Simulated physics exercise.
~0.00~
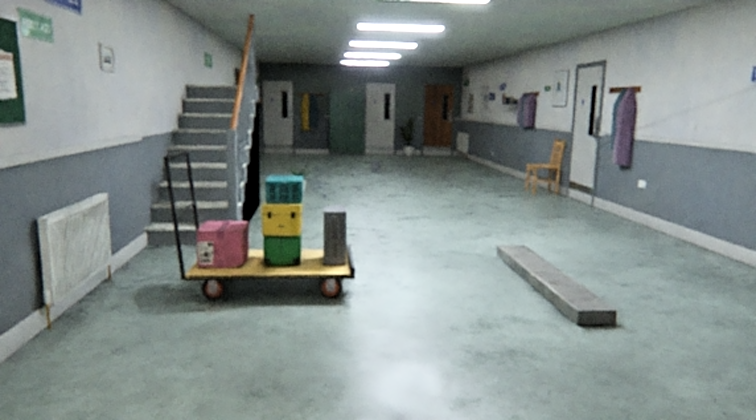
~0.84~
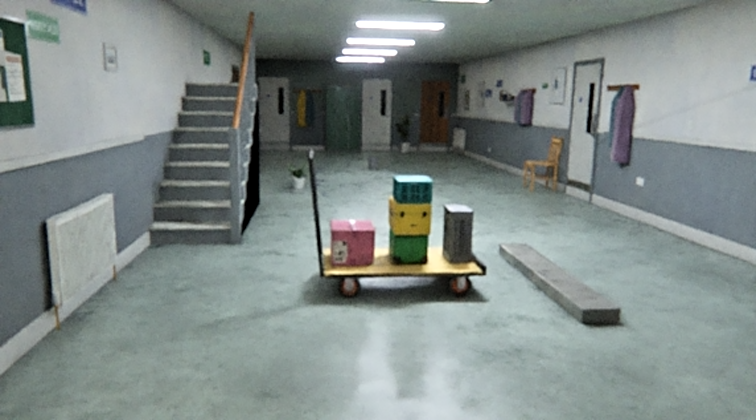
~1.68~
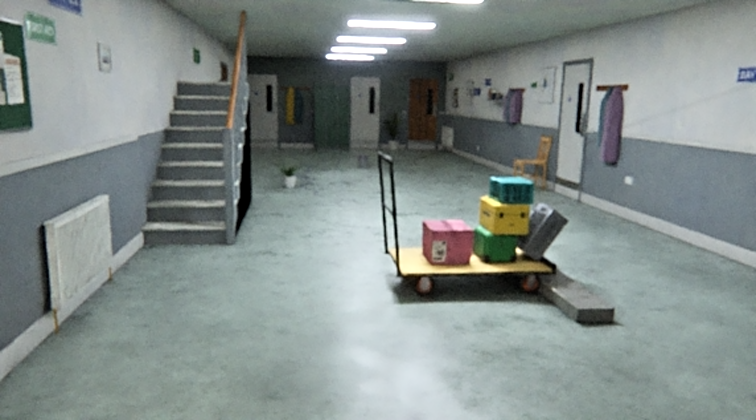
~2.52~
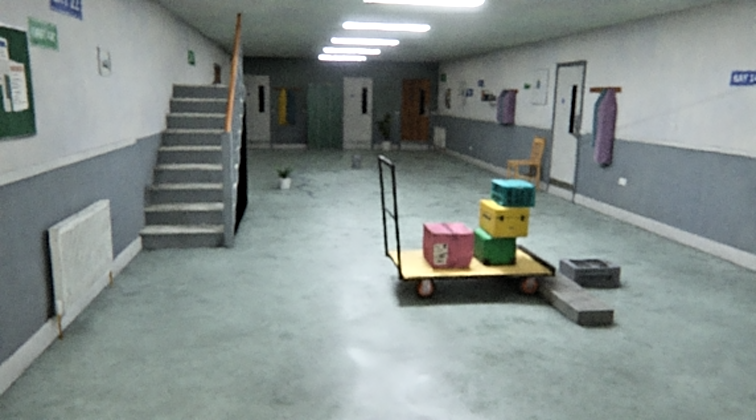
Flatbed trolley rolling right along a corridor and stopping at a low kerb, its grey crate toppling off while the others stay aboard.
